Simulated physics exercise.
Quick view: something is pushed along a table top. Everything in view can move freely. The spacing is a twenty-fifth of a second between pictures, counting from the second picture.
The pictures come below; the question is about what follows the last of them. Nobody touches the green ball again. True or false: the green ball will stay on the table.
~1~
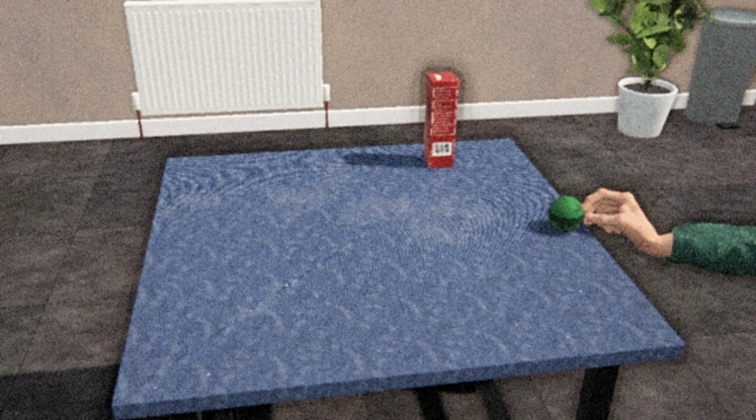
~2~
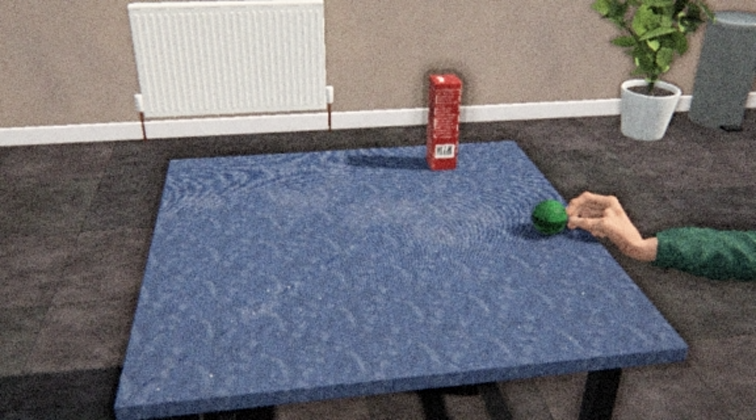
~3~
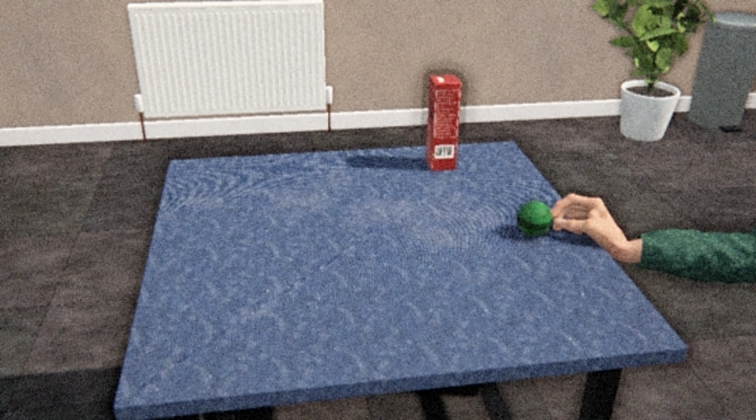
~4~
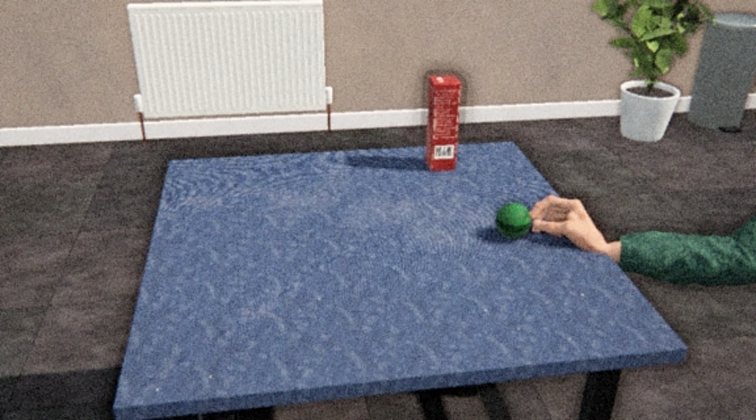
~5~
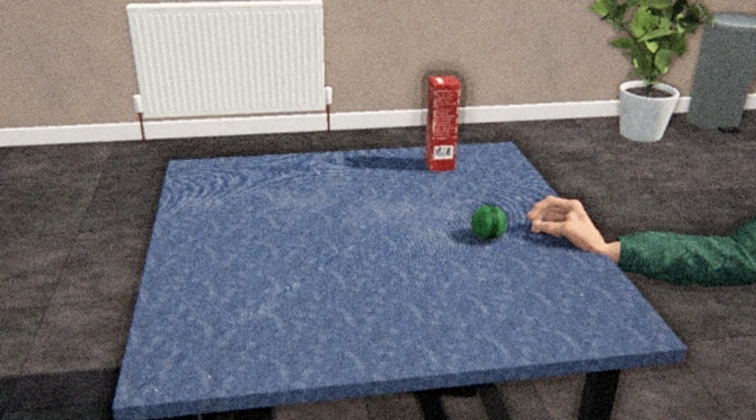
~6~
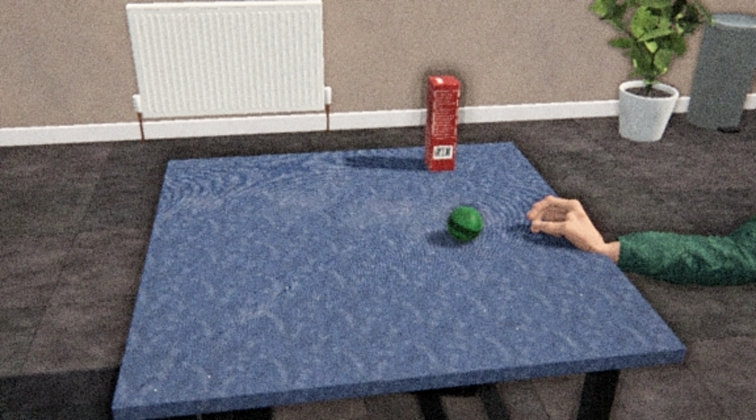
False.
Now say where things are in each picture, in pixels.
Under the hand; green ball (566, 213), in the first picture.
Under the hand; green ball (549, 217), in the second picture.
Under the hand; green ball (535, 219), in the third picture.
Green ball (513, 221), in the fourth picture.
Green ball (489, 223) rolled about its own width, in the fifth picture.
Green ball (465, 224) rolled about its own width, in the sixth picture.
Then, 0.20 s after the last picture, green ball rolled well along near (351, 233).
Then, 0.50 s after the last picture, green ball rolled well along near (197, 243).
Then, 0.80 s after the last picture, green ball now off the table.
Then, 1.00 s after the last picture, things are still on the move.
By the end, off the table, green ball.
